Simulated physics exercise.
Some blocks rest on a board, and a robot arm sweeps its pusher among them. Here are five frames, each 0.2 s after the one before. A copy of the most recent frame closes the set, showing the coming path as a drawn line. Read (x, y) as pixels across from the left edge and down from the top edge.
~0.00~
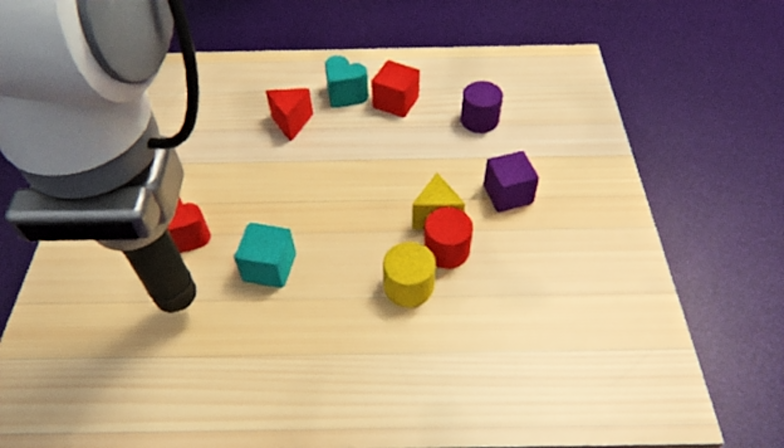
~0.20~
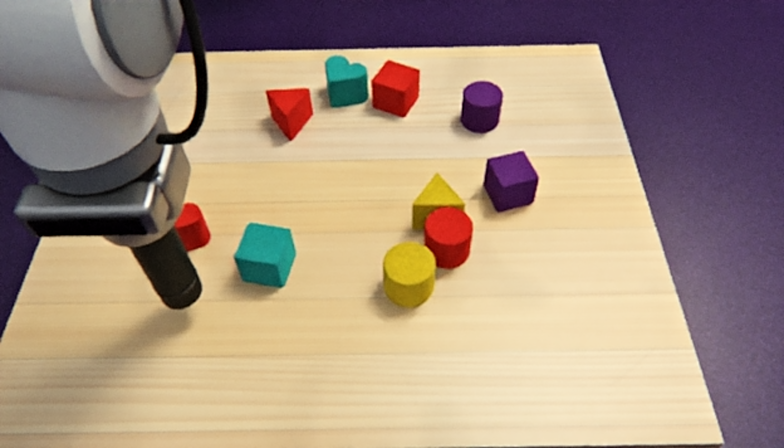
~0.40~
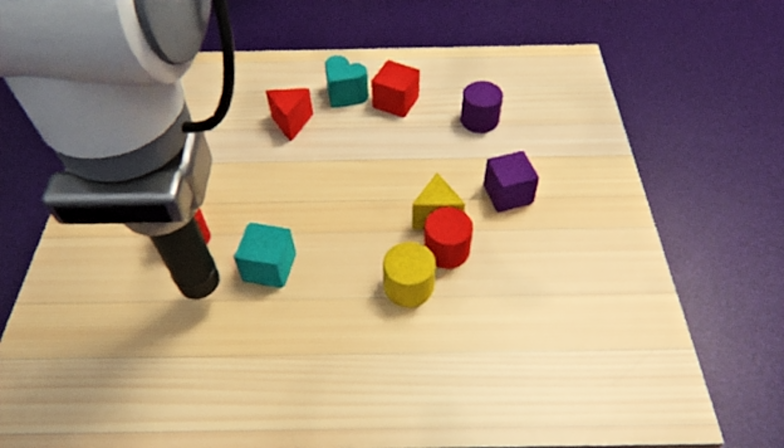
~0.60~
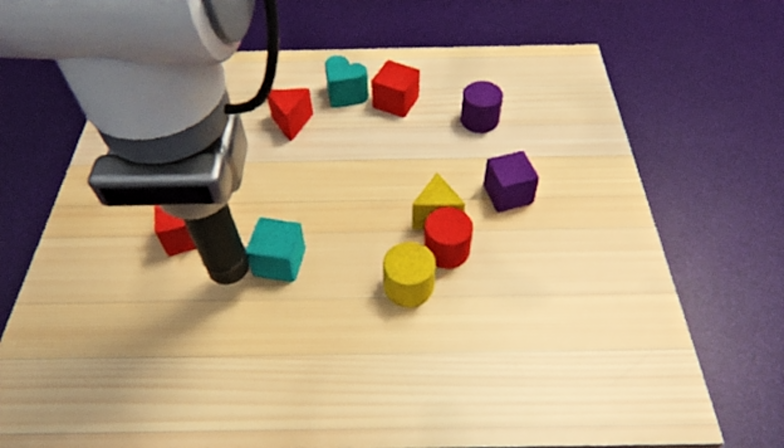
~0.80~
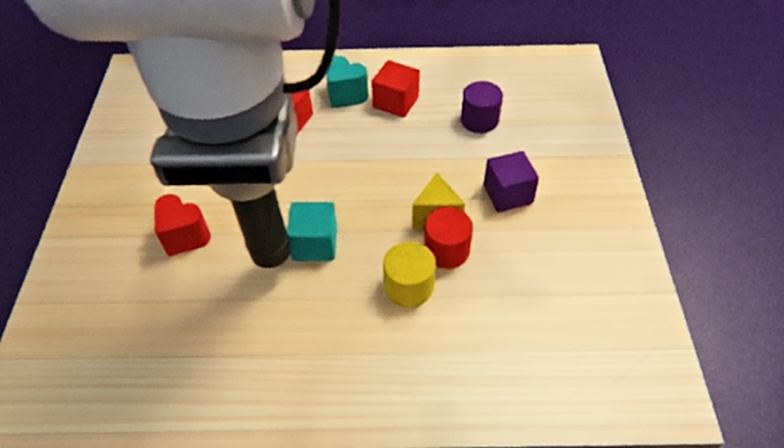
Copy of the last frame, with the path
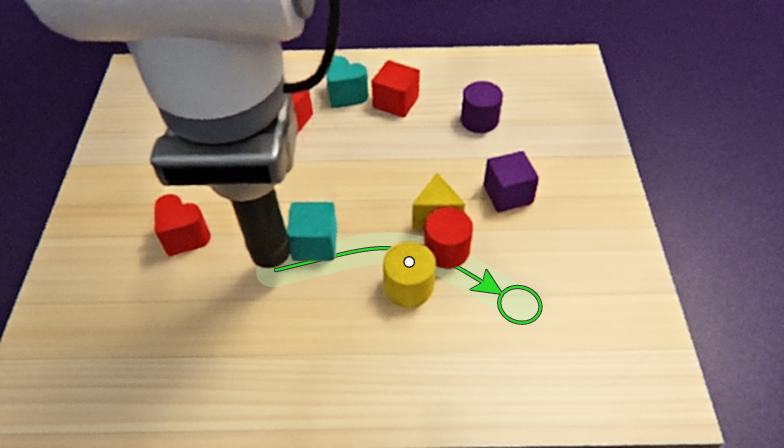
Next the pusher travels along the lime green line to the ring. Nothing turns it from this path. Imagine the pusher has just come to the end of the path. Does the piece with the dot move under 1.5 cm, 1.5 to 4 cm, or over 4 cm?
Displacement: Within 1.5 cm.
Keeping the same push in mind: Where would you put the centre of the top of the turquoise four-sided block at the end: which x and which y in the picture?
Somewhere near (360, 192).
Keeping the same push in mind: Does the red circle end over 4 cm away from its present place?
Short answer: Yes.
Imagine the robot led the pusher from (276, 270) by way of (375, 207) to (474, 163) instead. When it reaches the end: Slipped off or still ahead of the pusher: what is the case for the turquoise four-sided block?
At the end of the path, the pusher has already lost the turquoise four-sided block, which lies beside or behind it.
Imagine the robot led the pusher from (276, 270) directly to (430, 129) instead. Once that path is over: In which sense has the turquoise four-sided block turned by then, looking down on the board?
My prediction: CW.
The line goes from (276, 270) via (360, 250) and (444, 260), ending at (520, 304); the dot is on the yellow circle.
The first path, step by step. One third of the way, pusher at (359, 233); turquoise four-sided block at (357, 192), turned 85° anticlockwise.
Two thirds of the way, pusher at (447, 244); turquoise four-sided block at (360, 192), turned 95° anticlockwise; yellow circle at (419, 268); red circle at (490, 228).
At the end, pusher at (525, 288); turquoise four-sided block at (360, 192), turned 95° anticlockwise; yellow circle at (419, 268); yellow triangle unmoved; red circle at (523, 235).
